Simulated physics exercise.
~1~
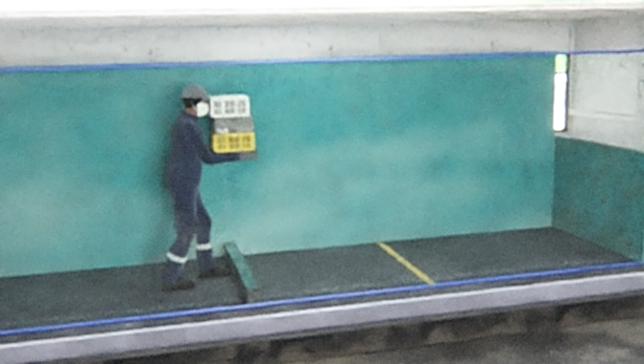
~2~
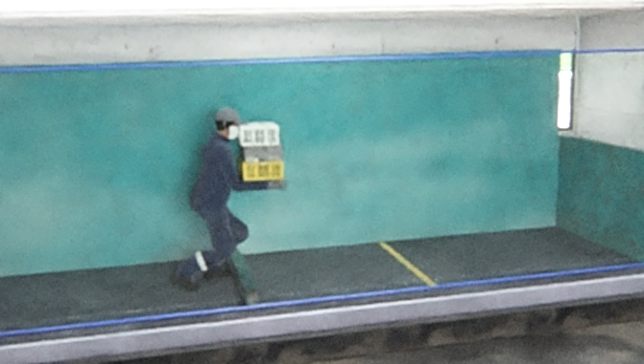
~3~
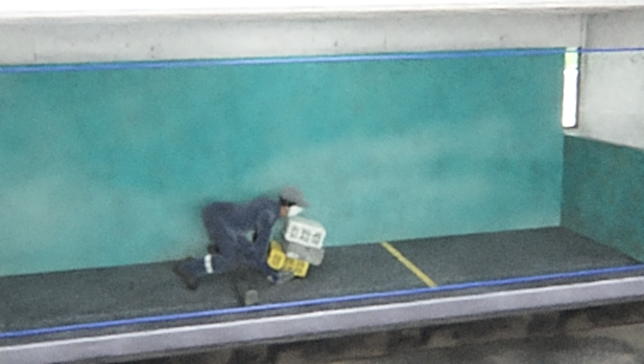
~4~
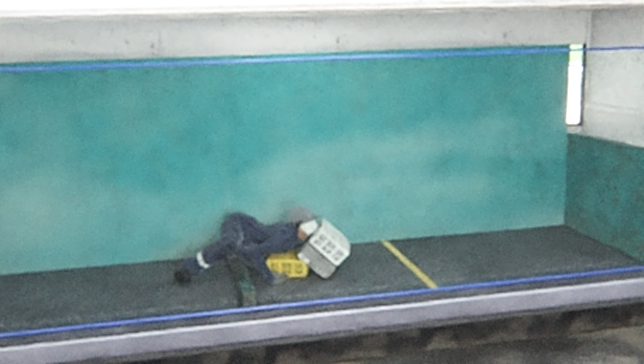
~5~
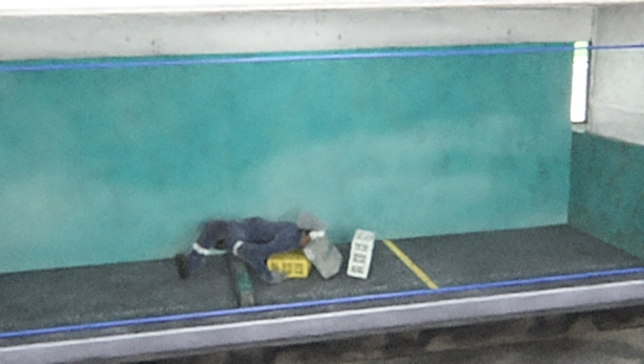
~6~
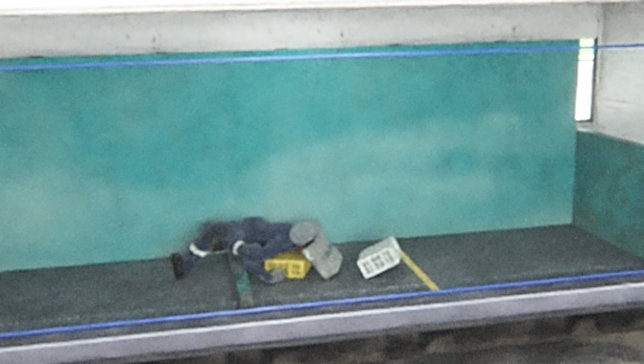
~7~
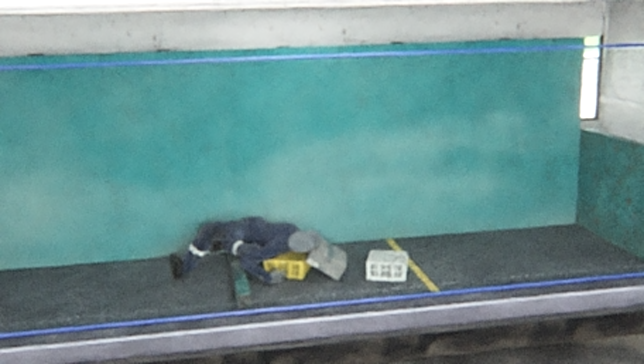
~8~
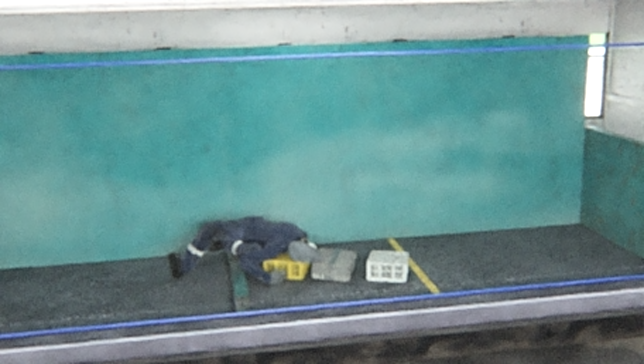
A porter in dark overalls, cap and white mask walks right along a dark walkway before a green wall, seen from the side, carrying a white crate atop a grey carton and a yellow crate. A low rail crosses the floor ahead, with a yellow line farther right. At the rail the porter pitches forward and falls flat, the stack tipping down too. The yellow crate stays beside the porter, while the grey carton tilts and settles just right of it. The white crate tumbles over farthest and rests short of the yellow line, the porter still down.
